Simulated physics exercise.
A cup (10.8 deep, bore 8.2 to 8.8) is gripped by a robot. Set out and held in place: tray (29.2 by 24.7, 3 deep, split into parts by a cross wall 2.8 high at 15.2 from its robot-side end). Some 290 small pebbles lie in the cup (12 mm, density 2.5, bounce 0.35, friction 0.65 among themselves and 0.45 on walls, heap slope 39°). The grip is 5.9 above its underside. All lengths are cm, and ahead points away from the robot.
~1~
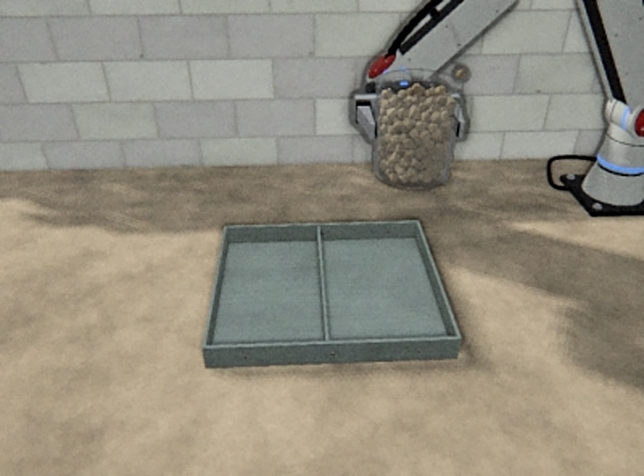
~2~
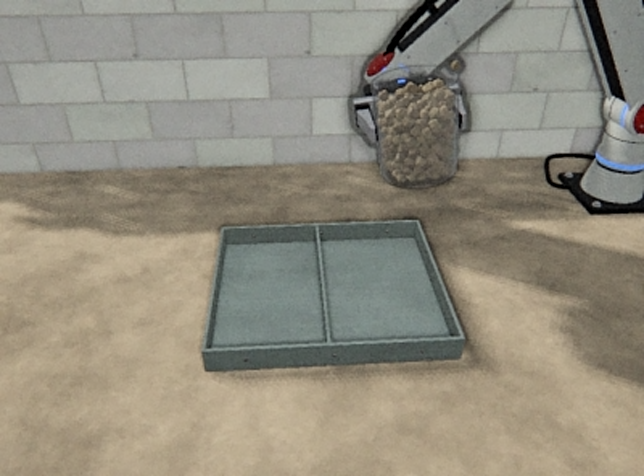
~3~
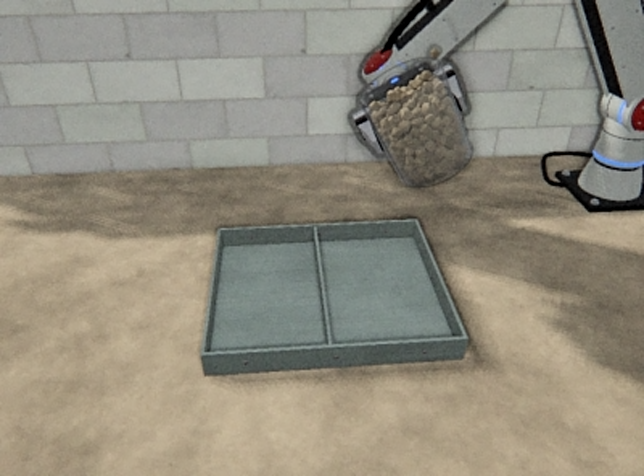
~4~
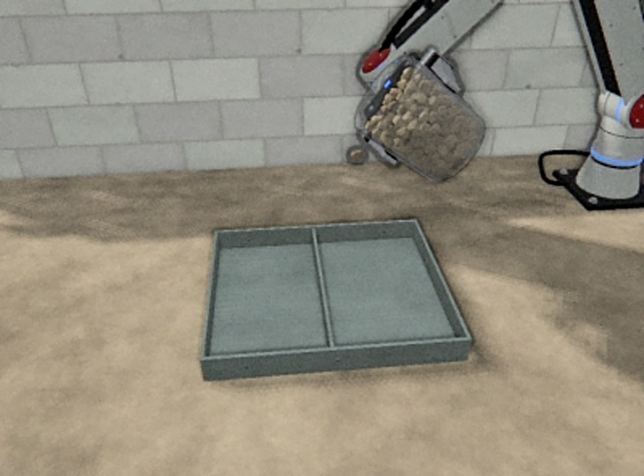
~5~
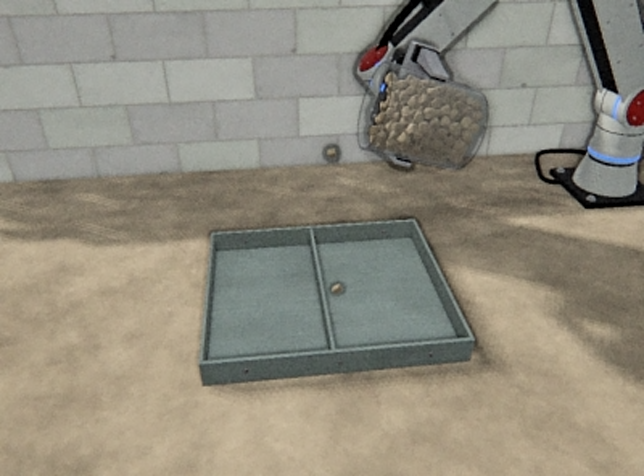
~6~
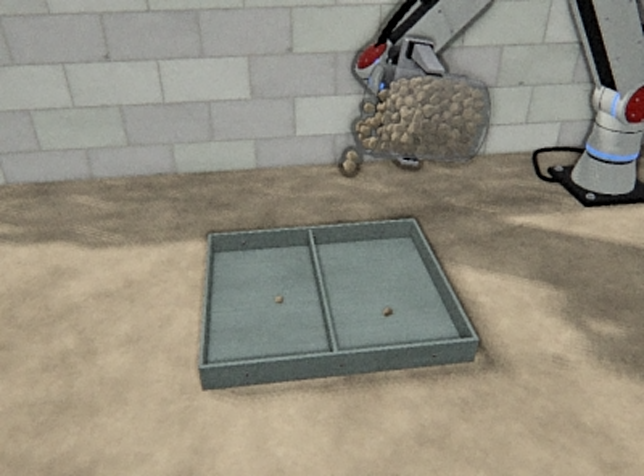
A clear cup packed with tan pebbles, gripped by a black-and-white robot arm at upper right, tilts steadily until it lies nearly on its side, its mouth toward the left. Below it, a grey-green tray split by a cross wall sits on sandy, shadowed ground before a pale block wall, seen from above. A few pebbles leave the cup, two landing in separate parts, while the view shifts slightly.
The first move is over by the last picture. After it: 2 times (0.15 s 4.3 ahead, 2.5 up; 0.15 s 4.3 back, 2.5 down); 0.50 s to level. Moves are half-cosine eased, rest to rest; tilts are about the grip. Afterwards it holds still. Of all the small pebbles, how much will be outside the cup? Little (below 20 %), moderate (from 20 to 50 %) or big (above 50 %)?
Answer: Big; above 50 % of the small pebbles finish outside the cup.
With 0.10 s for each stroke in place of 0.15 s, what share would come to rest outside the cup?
It would be near 95 per cent.
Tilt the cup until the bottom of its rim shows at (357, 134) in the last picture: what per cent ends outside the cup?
About 25 per cent.
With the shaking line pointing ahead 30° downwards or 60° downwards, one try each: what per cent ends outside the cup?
Some 25 and 10 per cent.
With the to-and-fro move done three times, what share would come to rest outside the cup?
In that case some 75 per cent.
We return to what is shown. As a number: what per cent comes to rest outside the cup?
Some 60 per cent.
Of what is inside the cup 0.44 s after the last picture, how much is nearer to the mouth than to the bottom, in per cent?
Some 50 per cent.
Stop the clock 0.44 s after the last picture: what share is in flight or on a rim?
Some 4 per cent.
Then, 0.44 s later, tilted 80° forward, highest piece 27 above the table; 181 in the cup, 75 in the far-side part, 26 in the robot-side part, 11 in flight or on a rim.
Then, 0.88 s later, tilted 33° forward, highest piece 26 above the table; 130 in the far-side part, 110 in the cup, 51 in the robot-side part, 2 in flight or on a rim.
Then, 1.30 s later, level, highest piece 27 above the table; 132 in the far-side part, 110 in the cup, 51 in the robot-side part.
Then, 2.35 s later, level, highest piece 27 above the table; 132 in the far-side part, 110 in the cup, 51 in the robot-side part.
At rest, 132 in the far-side part, 110 in the cup, 51 in the robot-side part. That is 62 % outside the cup.
